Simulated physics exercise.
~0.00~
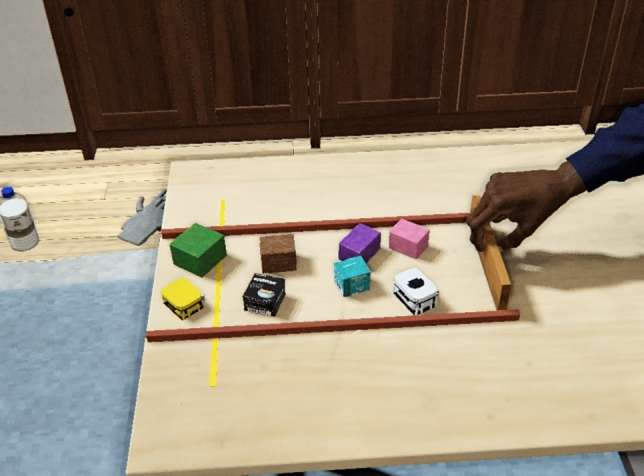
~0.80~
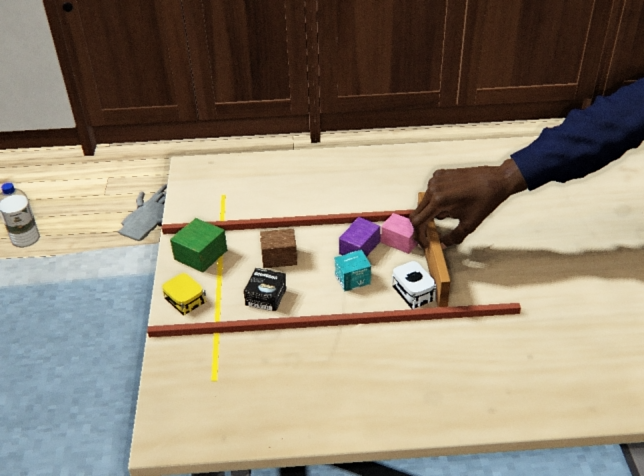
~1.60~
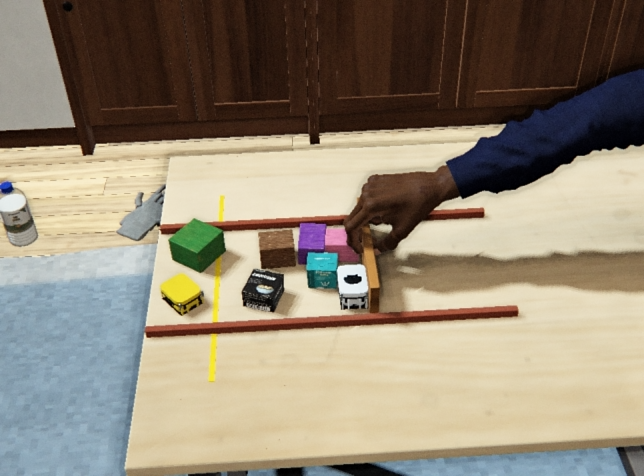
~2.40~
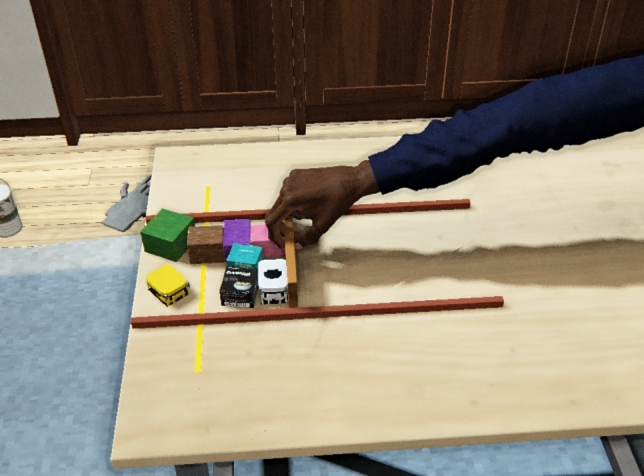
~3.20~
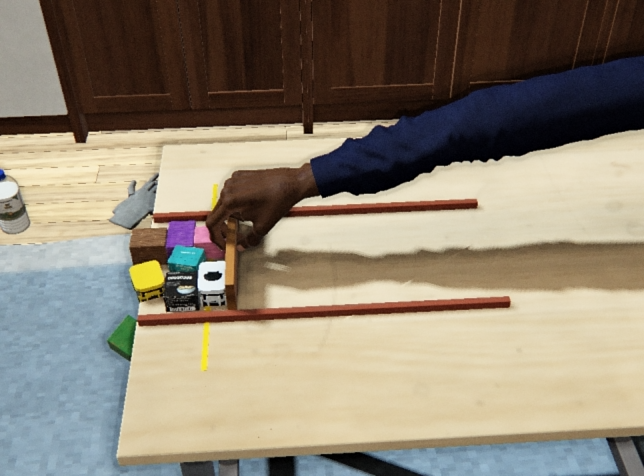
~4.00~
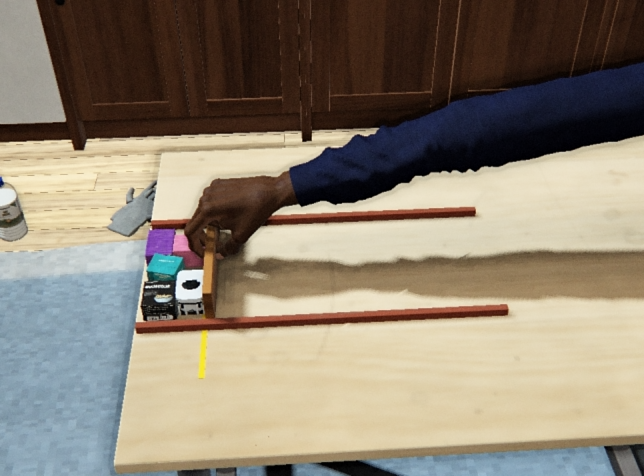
The footage shows a hand sliding an upright wooden board leftward between two red rails, gathering small colourful blocks and cases toward the table's edge. The green block drops off first, then the brown block and yellow case go too, leaving the rest packed against the board.
